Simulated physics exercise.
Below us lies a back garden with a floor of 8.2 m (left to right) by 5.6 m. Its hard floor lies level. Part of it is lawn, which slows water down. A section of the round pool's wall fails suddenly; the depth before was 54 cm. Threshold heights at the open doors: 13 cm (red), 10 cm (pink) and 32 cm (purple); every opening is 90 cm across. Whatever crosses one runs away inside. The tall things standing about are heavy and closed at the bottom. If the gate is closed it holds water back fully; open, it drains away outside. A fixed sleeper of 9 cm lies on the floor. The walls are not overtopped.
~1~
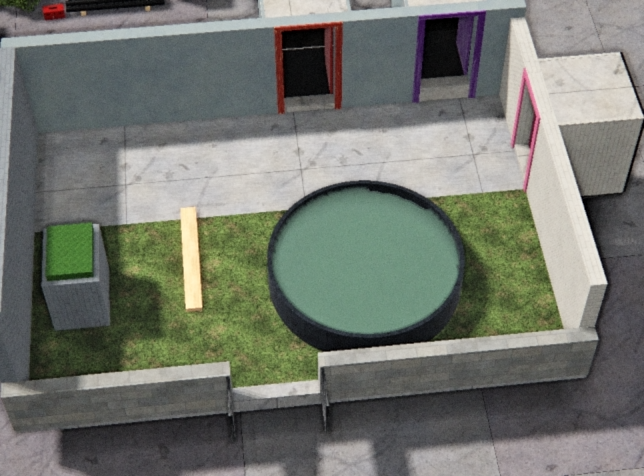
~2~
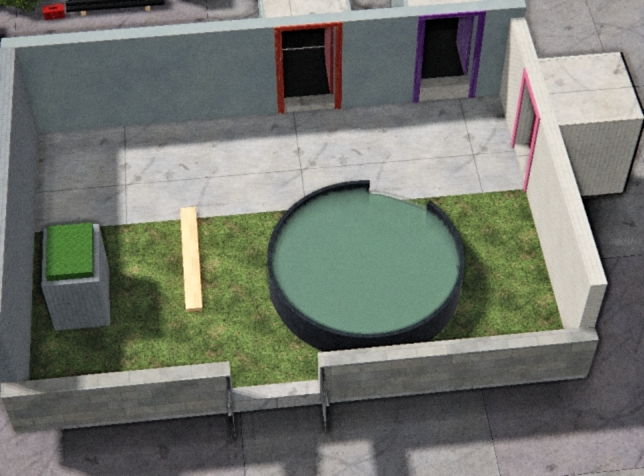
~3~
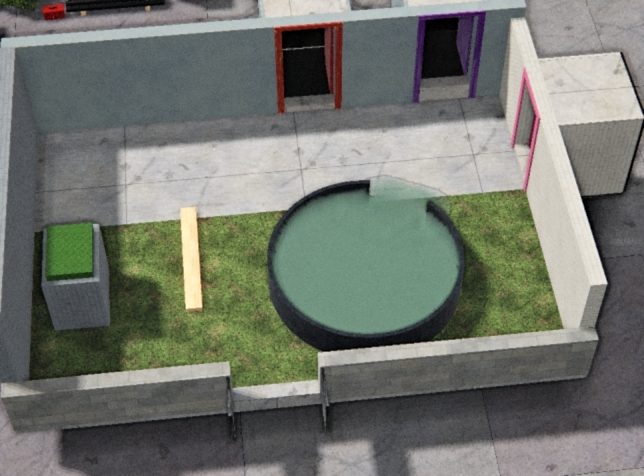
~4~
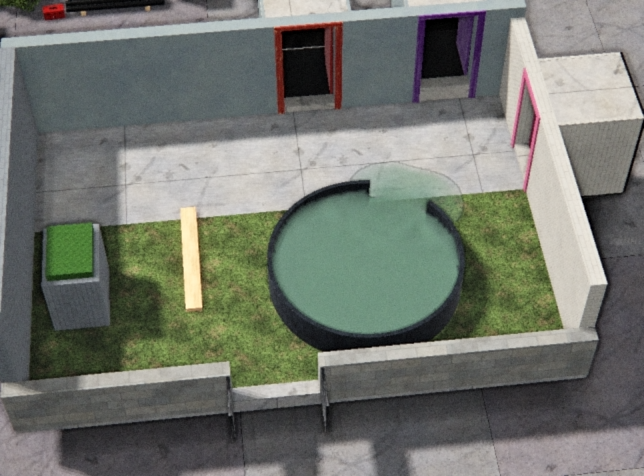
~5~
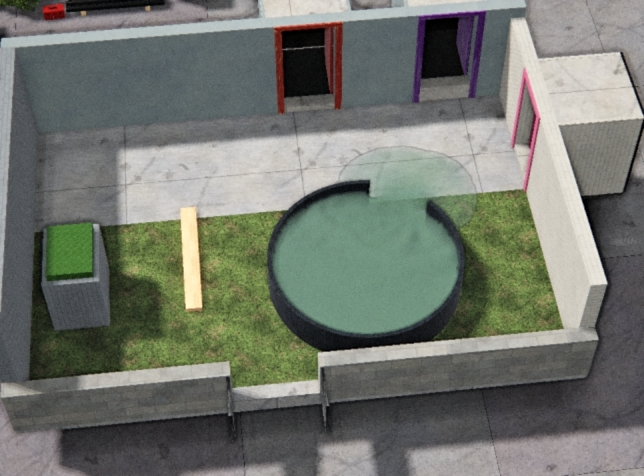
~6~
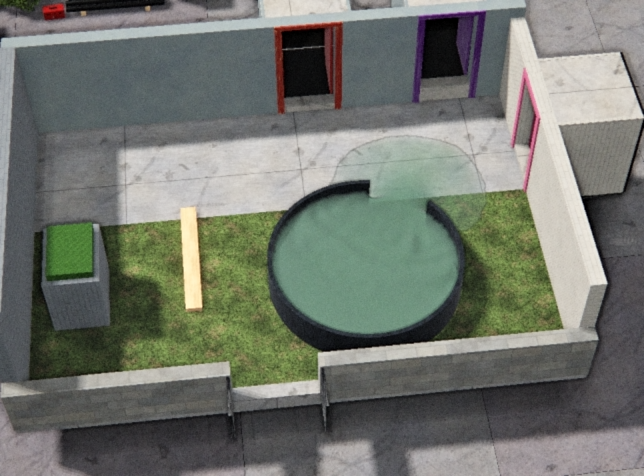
The footage shows a walled garden with a round, dark-rimmed pool of green water on grass; a section of the pool's far wall gives way, and water pours through the gap, fanning out across the lawn and pale paving.
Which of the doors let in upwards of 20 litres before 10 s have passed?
Door by door: At the red door it stays under the limit; at the pink door it exceeds the limit; at the purple door it keeps below the limit.
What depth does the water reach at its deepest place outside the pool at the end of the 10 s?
About 15 cm.
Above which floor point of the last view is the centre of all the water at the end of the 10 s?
Near (342, 229).
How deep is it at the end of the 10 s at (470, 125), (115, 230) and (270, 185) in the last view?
About 14, 7 and 3 cm.
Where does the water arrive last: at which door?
It is the red one.
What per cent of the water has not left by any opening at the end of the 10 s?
Some 96 per cent remains.
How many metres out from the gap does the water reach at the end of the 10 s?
Roughly 6.6 m.
A moment later water covers 20 % of the floor and is deepest (28 cm) near (415, 212); red door not reached, pink door 9 cm at the sill, 0 L in, purple door 18 cm at the sill, 0 L in.
Soon after water covers 25 % of the floor and is deepest (39 cm) near (463, 98); red door 11 cm at the sill, 0 L in, pink door 16 cm at the sill, 12 L in, purple door 29 cm at the sill, 0 L in.
Next water covers 35 % of the floor and is deepest (26 cm) near (455, 151); red door 11 cm at the sill, 0 L in, pink door 21 cm at the sill, 56 L in, purple door 26 cm at the sill, 1 L in.
Later on water covers 65 % of the floor and is deepest (22 cm) near (492, 95); red door 12 cm at the sill, 1 L in, pink door 18 cm at the sill, 134 L in, purple door 21 cm at the sill, 1 L in.
At the end water covers 85 % of the floor and is deepest (15 cm) near (492, 95); red door 8 cm at the sill, 1 L in, pink door 12 cm at the sill, 177 L in, purple door 14 cm at the sill, 1 L in.
